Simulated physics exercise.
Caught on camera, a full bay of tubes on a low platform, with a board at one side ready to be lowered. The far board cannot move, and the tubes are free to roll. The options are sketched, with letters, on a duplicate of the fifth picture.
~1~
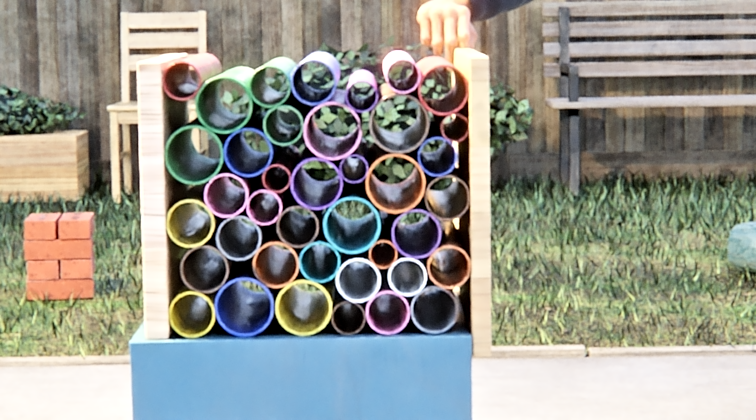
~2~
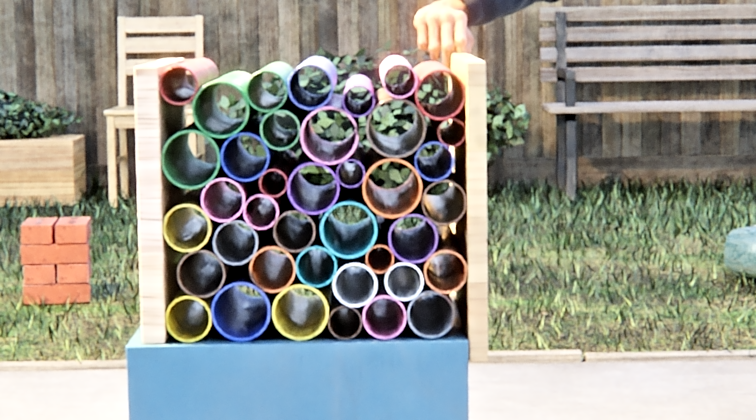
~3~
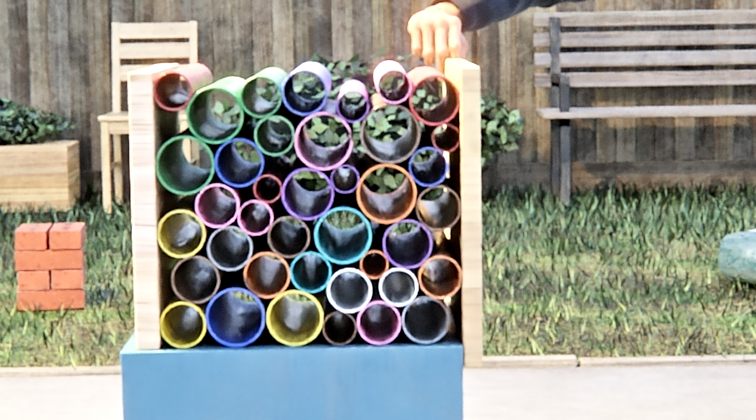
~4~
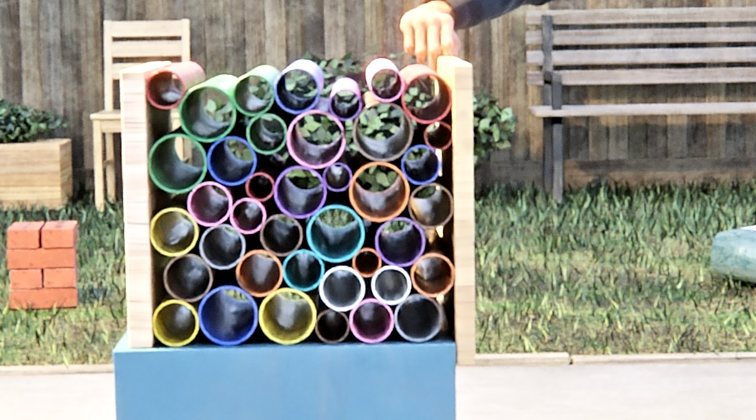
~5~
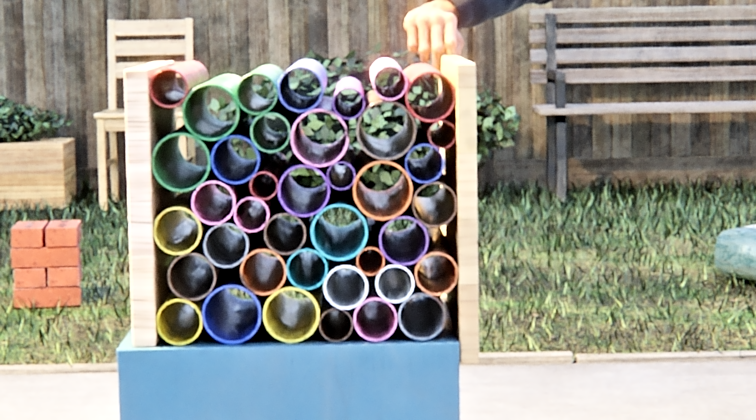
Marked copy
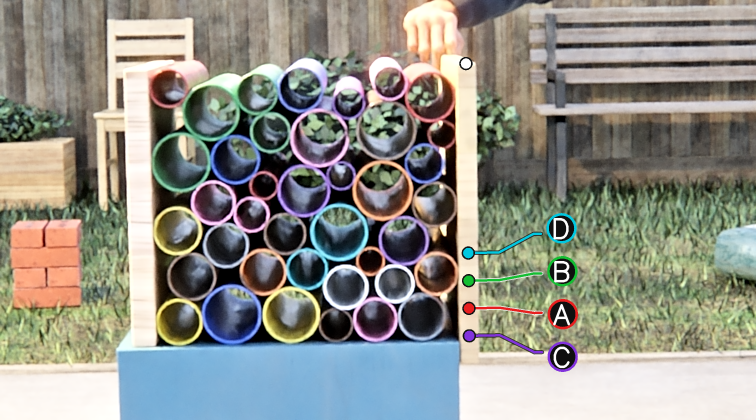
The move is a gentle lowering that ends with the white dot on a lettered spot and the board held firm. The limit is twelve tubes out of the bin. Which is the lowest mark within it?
No lower than B.
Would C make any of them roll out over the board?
At C: Yes.
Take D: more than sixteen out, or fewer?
It loses fewer than sixteen.
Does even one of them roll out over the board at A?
Yes, at A.
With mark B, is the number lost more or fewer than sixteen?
Fewer than sixteen.
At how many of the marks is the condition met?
Two of them.
On the marked copy, A at (469, 308); B at (469, 280); C at (469, 336); D at (468, 253); the white dot at (466, 64).
Following B. Soon after the start, top of the board (457, 163).
Later, top of the board (458, 270).
In the end, top of the board (458, 279), about eight out over the board.
As for the rest, A more than twelve out over the board; C more than twelve out over the board; D three out over the board.
